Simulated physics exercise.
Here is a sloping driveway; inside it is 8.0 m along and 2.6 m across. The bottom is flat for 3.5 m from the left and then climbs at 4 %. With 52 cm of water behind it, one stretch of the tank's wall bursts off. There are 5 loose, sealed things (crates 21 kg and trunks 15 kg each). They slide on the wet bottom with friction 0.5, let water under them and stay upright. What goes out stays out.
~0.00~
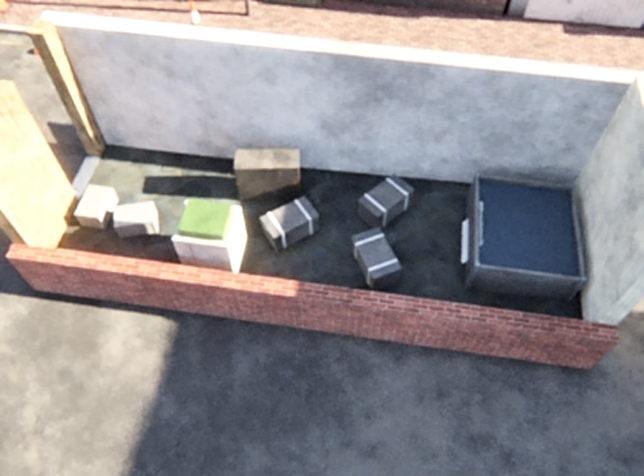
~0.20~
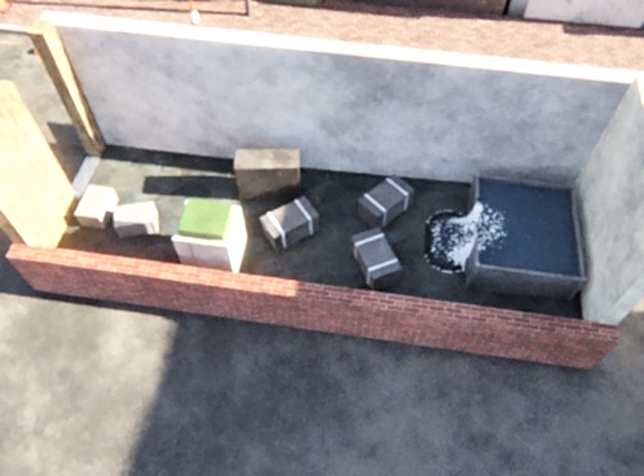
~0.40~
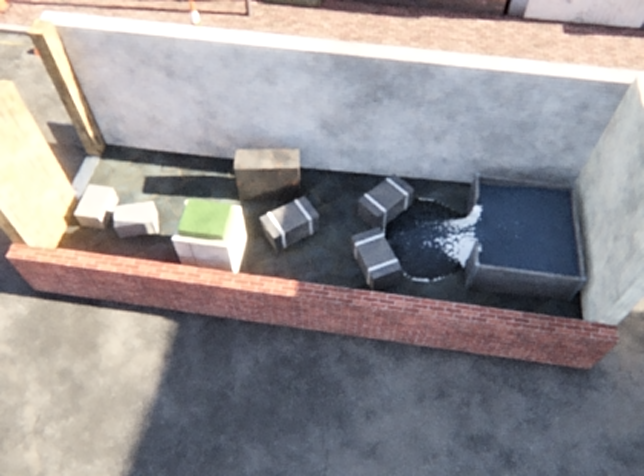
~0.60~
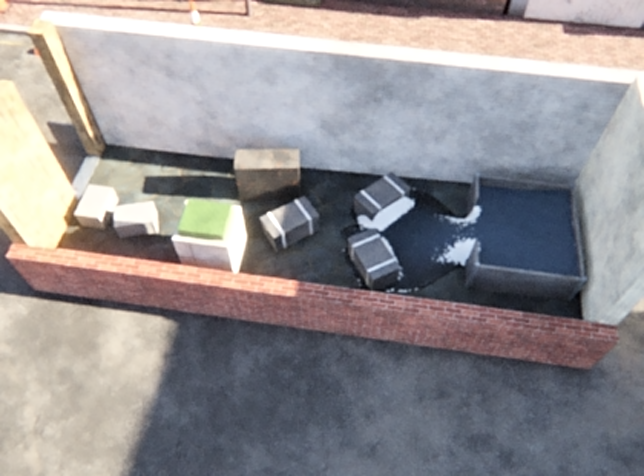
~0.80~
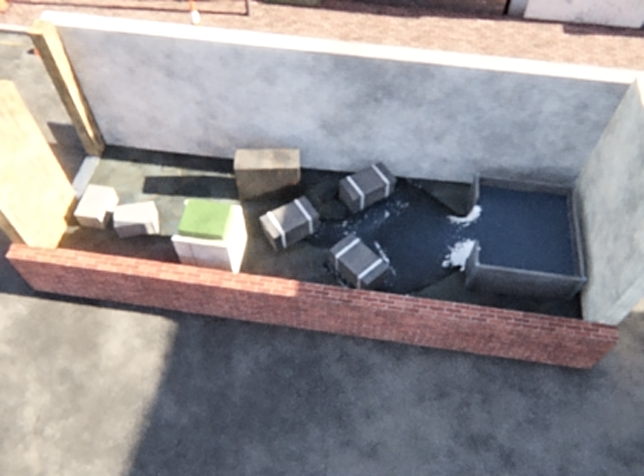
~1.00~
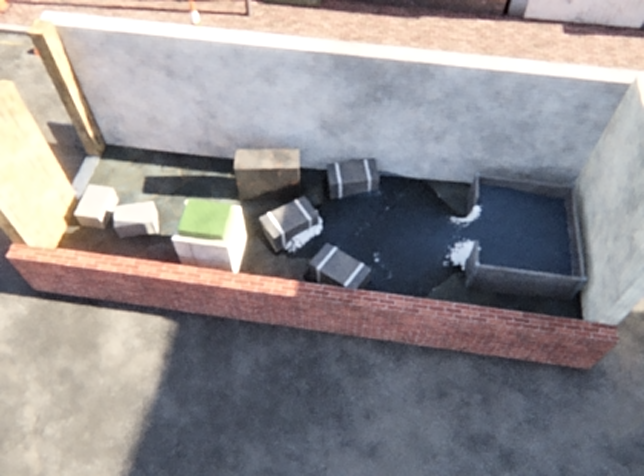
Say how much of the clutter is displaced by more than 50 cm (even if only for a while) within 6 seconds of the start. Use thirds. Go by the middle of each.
Share: Between one and two thirds.
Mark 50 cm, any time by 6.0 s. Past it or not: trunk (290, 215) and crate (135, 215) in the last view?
In turn: More, under.
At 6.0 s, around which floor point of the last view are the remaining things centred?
Around (217, 221).
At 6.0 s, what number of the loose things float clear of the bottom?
2 of them.
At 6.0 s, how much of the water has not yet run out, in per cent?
About 90 per cent.
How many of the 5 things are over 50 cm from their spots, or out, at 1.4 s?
2 of them.
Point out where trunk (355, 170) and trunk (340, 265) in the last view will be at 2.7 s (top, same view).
Near (326, 161) and (262, 262).
After 1.4 s 2 of 5 are over 50 cm from their spots; 0 afloat.
After 2.7 s 3 of 5 are over 50 cm from their spots; 3 afloat.
After 4.2 s 3 of 5 are over 50 cm from their spots; 3 afloat.
After 6.0 s 3 of 5 are over 50 cm from their spots, and 3 have been at some point; 2 afloat.
